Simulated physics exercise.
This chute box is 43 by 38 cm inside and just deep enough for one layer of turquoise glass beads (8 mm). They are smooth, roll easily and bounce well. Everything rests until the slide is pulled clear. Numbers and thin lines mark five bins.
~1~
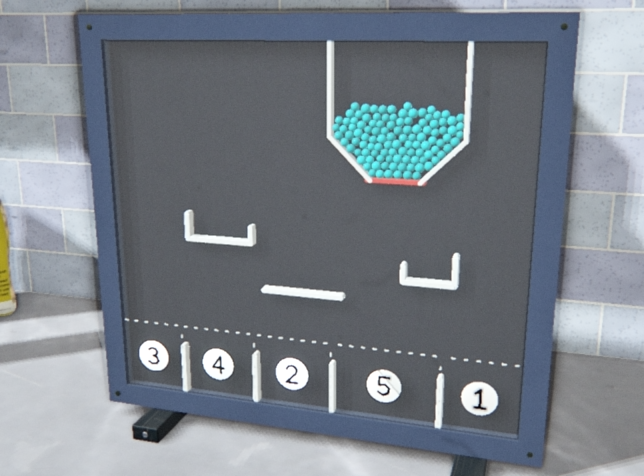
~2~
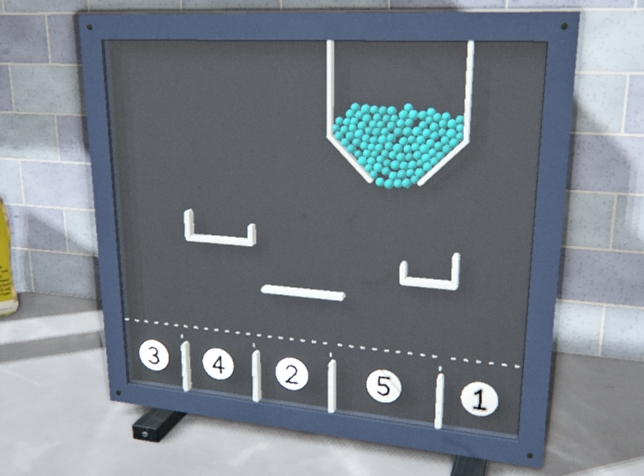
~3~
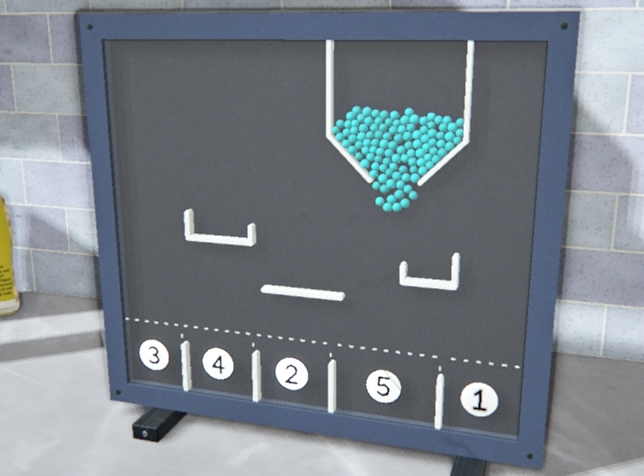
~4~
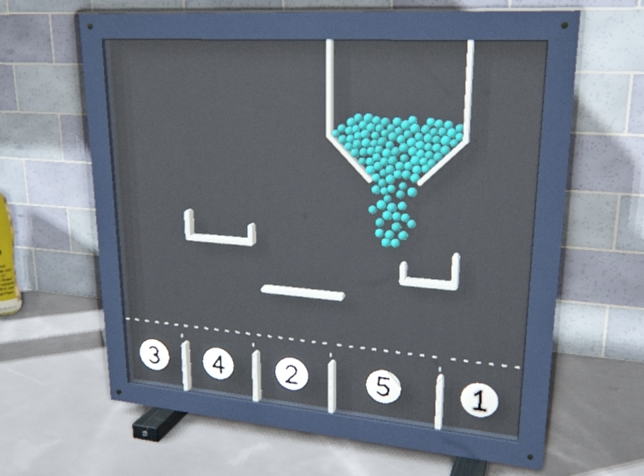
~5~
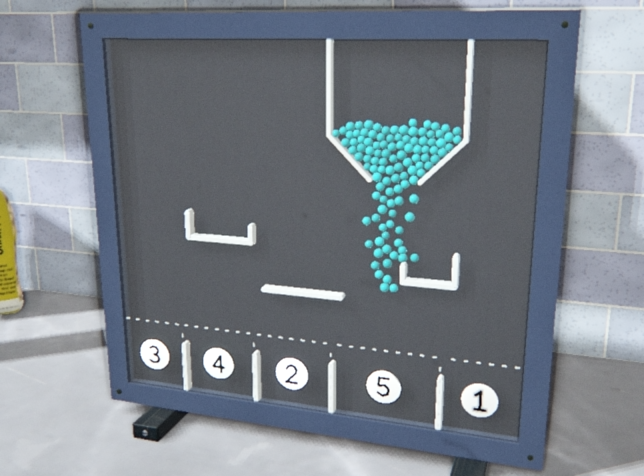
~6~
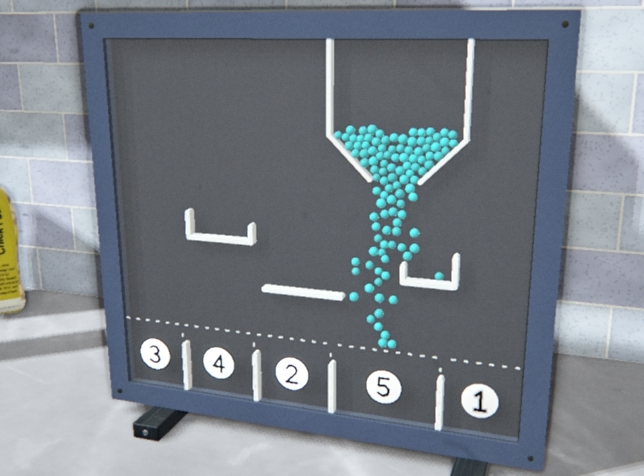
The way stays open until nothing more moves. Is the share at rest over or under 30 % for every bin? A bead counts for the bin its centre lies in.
Bin 1: Under, bin 2: Under, bin 3: Under, bin 4: Under, bin 5: Over 30 %.
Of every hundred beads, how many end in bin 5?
Some 70 per cent.
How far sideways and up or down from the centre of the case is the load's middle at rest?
About 7 cm right and 14 cm below.
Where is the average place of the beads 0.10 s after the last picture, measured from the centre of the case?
Some 8 cm right and 2 cm below.
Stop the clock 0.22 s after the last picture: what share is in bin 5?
Roughly 40 per cent.
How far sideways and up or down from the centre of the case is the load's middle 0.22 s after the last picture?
Some 8 cm right and 8 cm below.
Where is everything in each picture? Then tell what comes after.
The first frame shows about 110 beads; beads' middle (397, 145); no. 1 (480, 399), no. 2 (292, 374), no. 3 (154, 356), no. 4 (218, 364), no. 5 (384, 386); slide (368, 180) to (424, 183).
The second frame shows beads' middle (392, 138); 4 out, lowest bead (389, 184).
The third frame shows beads' middle (393, 146); 12 out, lowest bead (388, 207).
The fourth frame shows beads' middle (393, 161); 23 out, lowest bead (386, 243).
The fifth frame shows beads' middle (396, 179); 34 out, lowest bead (385, 287).
The sixth frame shows beads' middle (392, 200); 46 out, lowest bead (392, 344); wall ends (186, 344), (257, 354), (333, 364), (441, 379), (404, 265) to (457, 257), (190, 212) to (252, 226).
Then, 0.10 s later than the last picture, no. 5, 20 %.
Then, 0.22 s later than the last picture, no. 2, 5 %, no. 5, 40 %.
Then, 0.45 s later than the last picture, no. 2, 5 %, no. 5, 70 %.
At rest 2.0 s after the last picture, no. 1, 0 %, no. 2, 5 %, no. 3, 0 %, no. 4, 5 %, no. 5, 70 %, elsewhere 20 %.
